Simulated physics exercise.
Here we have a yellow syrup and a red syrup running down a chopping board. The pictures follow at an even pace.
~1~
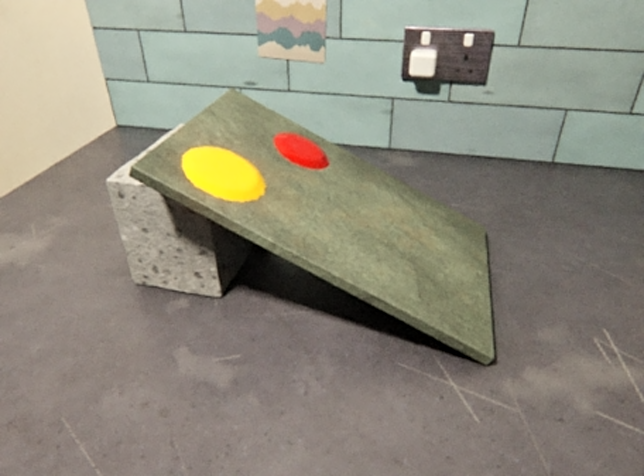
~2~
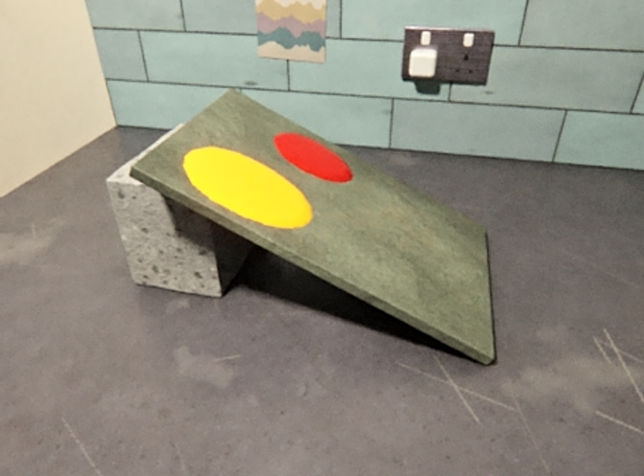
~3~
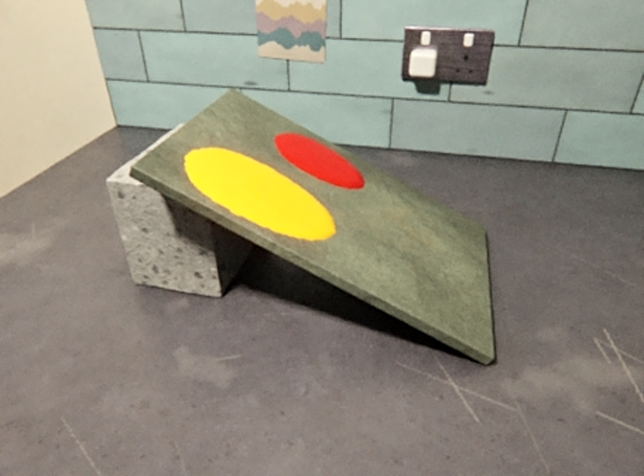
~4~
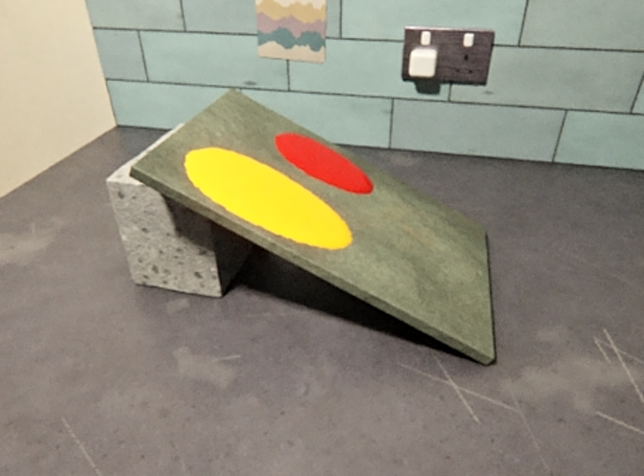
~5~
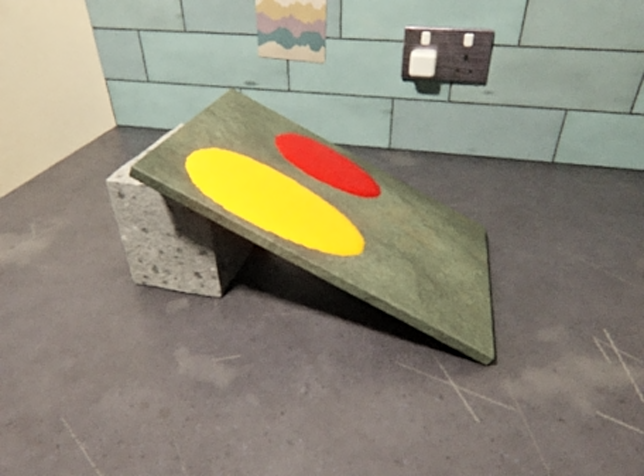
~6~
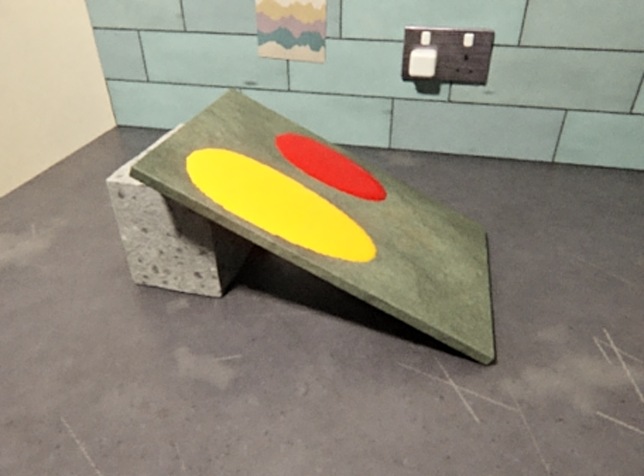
Yellow syrup and a smaller streak of red syrup spreading down a tilted green chopping board, the yellow reaching further, both gradually slowing.
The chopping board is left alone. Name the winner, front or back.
First at the edge is the nearer one.
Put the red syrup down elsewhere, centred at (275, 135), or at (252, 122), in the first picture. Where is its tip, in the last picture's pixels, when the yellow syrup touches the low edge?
First near (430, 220), then near (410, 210).
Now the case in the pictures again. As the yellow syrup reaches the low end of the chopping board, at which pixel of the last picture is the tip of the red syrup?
At about (448, 229).
Shortly, the yellow syrup is three quarters of the way down; the red syrup is three quarters of the way down.
Then, the yellow syrup is close to the edge; the red syrup is three quarters of the way down.
At the finish, the yellow syrup is at the low edge; the red syrup is three quarters of the way down.
